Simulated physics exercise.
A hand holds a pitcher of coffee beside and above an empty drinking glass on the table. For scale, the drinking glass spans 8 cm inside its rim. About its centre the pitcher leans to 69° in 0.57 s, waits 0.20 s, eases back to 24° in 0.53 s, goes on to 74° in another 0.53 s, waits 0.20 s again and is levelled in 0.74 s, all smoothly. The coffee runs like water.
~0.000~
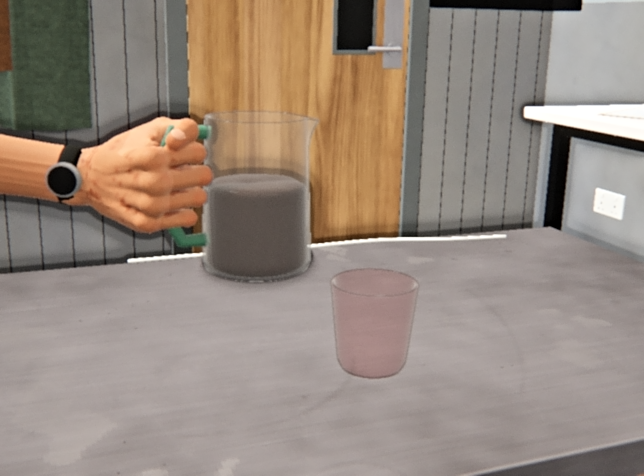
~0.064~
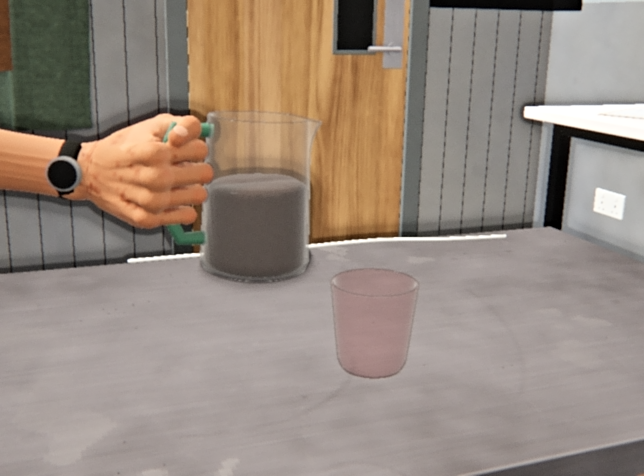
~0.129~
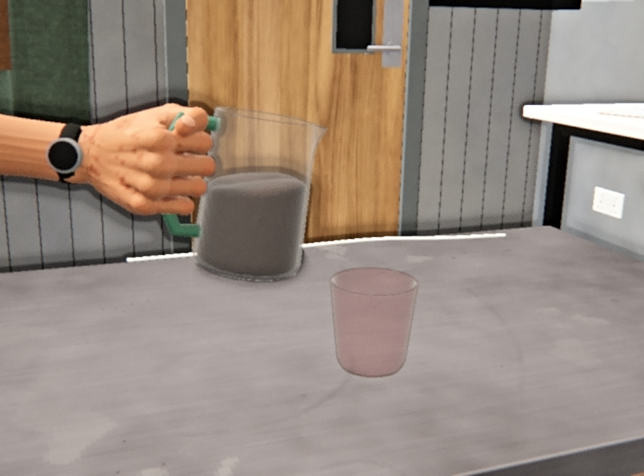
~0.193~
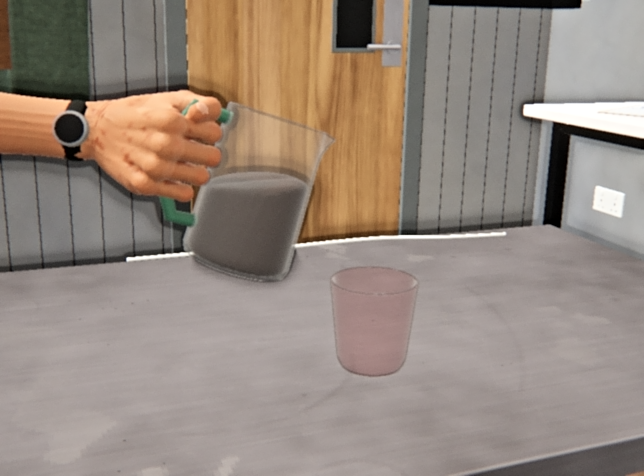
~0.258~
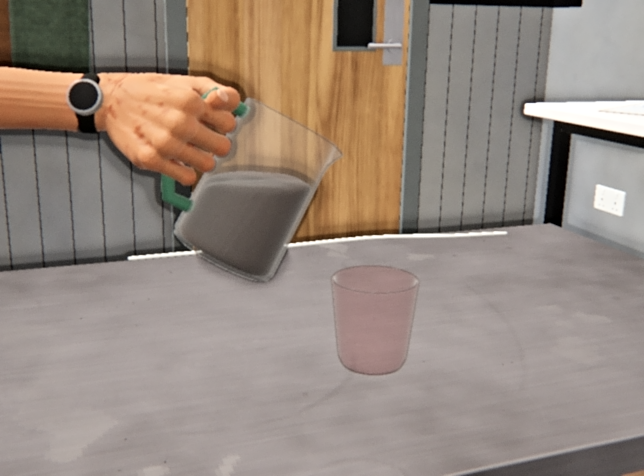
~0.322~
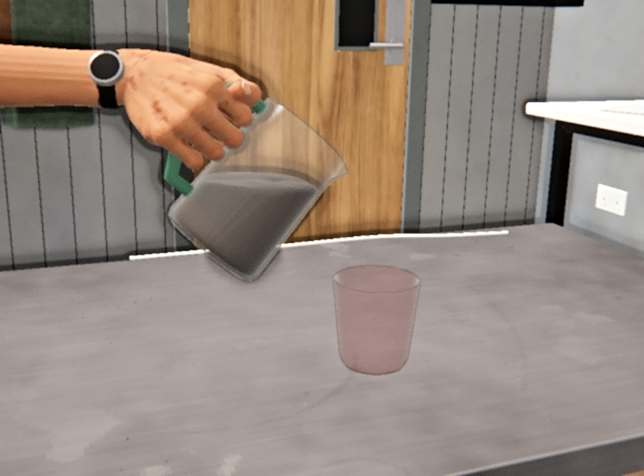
On a gray table, a hand tilts a pitcher of dark liquid rightward beside a glass.
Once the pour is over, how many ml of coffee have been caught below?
About 265 ml.
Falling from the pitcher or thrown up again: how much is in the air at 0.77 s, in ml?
Some 50 ml.
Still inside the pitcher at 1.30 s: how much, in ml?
Close to 400 ml.
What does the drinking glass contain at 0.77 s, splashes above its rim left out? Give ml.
Close to 60 ml.
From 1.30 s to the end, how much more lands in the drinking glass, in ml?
About 120 ml.
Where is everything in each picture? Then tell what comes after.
In the first frame, it leans 0°; its right rim is at (318, 118); the coffee meets the walls at (208, 186) and (301, 181); the drinking glass's rim runs from (335, 288) to (413, 280).
In the second frame, it leans 2°; its right rim is at (320, 120); the coffee meets the walls at (208, 186) and (301, 180).
In the third frame, it leans 8°; its right rim is at (326, 127); the coffee meets the walls at (206, 188) and (301, 179).
In the fourth frame, it leans 18°; its right rim is at (334, 138); the coffee meets the walls at (204, 188) and (303, 179).
In the fifth frame, it leans 29°; its right rim is at (342, 154); the coffee meets the walls at (191, 198) and (306, 180).
In the sixth frame, it leans 41°; its right rim is at (347, 172); the coffee meets the walls at (180, 200) and (314, 182).
By 0.77 s the tilt is 69° and the drinking glass has 60 ml, the pitcher 445 ml, and 0 ml is on the table.
By 1.30 s the tilt is 24° and the drinking glass has 150 ml, the pitcher 400 ml, and 5 ml is on the table.
By 2.03 s the tilt is 74° and the drinking glass has 210 ml, the pitcher 315 ml, and 5 ml is on the table.
By 2.56 s the tilt is 14° and the drinking glass has 265 ml, the pitcher 285 ml, and 5 ml is on the table.
At rest the drinking glass has 265 ml, the pitcher 285 ml, and 5 ml is on the table.
